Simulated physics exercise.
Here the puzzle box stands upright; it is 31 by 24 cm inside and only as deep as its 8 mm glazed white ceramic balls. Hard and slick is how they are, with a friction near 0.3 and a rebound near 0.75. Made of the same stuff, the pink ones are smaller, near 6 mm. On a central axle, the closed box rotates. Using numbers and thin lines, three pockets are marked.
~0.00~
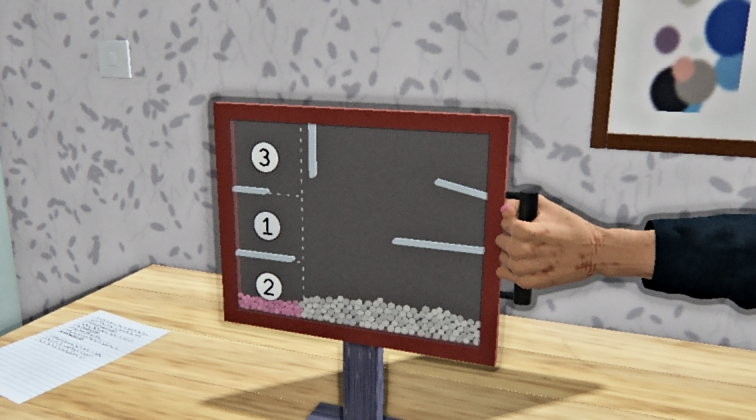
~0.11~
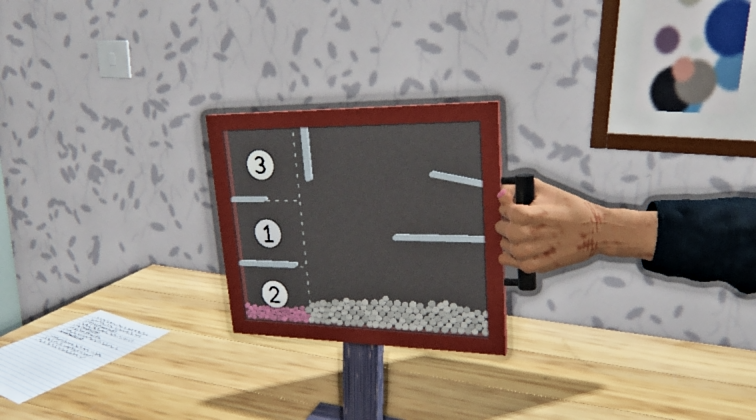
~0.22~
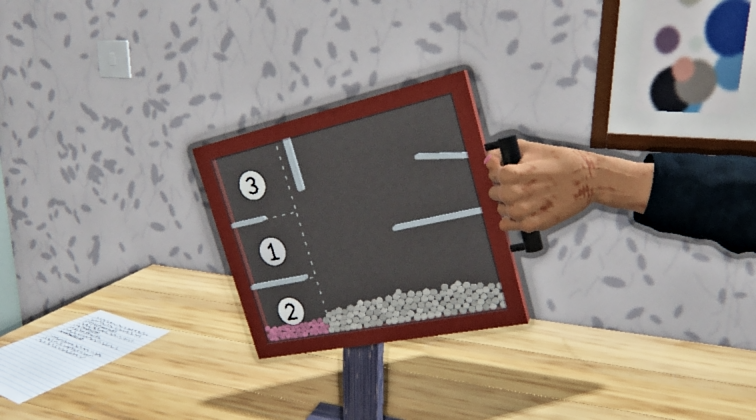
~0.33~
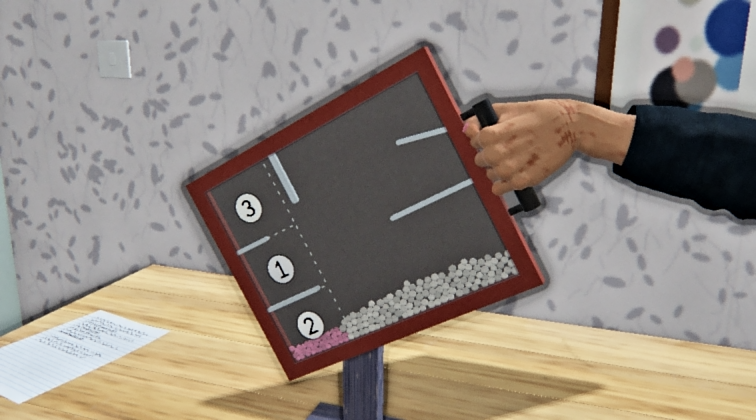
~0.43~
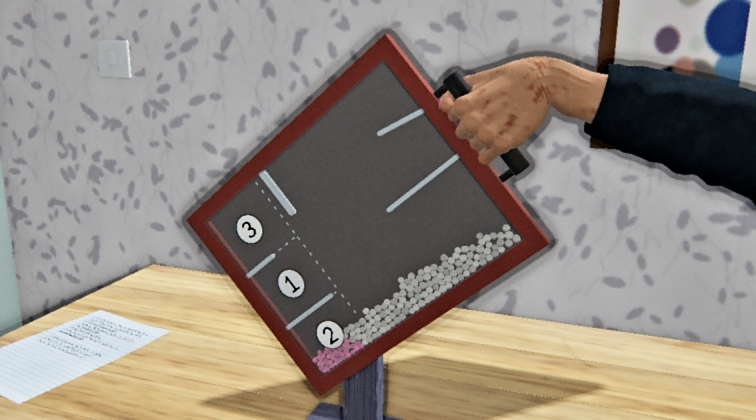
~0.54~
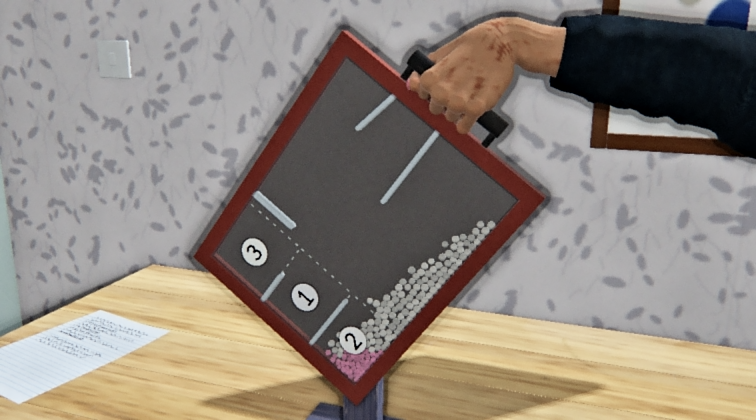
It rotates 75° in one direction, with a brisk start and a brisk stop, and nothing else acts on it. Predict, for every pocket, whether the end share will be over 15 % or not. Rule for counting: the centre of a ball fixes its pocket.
No. 1: Not over; 2: Over; 3: Not over.
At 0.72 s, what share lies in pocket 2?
About 80 per cent.
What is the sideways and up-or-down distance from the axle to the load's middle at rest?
Some 6 cm right and 12 cm below.
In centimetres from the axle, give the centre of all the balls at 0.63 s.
4 cm right, 12 cm below.
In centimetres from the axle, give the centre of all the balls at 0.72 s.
Some 5 cm right and 12 cm below.
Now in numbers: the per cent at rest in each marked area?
At the end, pocket 1 has 5 percent, pocket 2 has 80 percent and pocket 3 has 0 percent.
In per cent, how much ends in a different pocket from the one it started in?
Around 50 per cent, give or take.
By 0.63 s, it stands 64° anticlockwise; the balls' middle is 4 cm right of and 12 cm below the centre; no. 2, 75 %.
By 0.72 s, it stands 73° anticlockwise; the balls' middle is 5 cm right of and 12 cm below the centre; no. 2, 80 %.
By 0.80 s, it stands 75° anticlockwise; the balls' middle is 6 cm right of and 12 cm below the centre; no. 1, 5 %, no. 2, 80 %.
At rest by 1.5 s, it stands 75° anticlockwise; no. 1, 5 %, no. 2, 80 %, no. 3, 0 %, elsewhere 15 %.
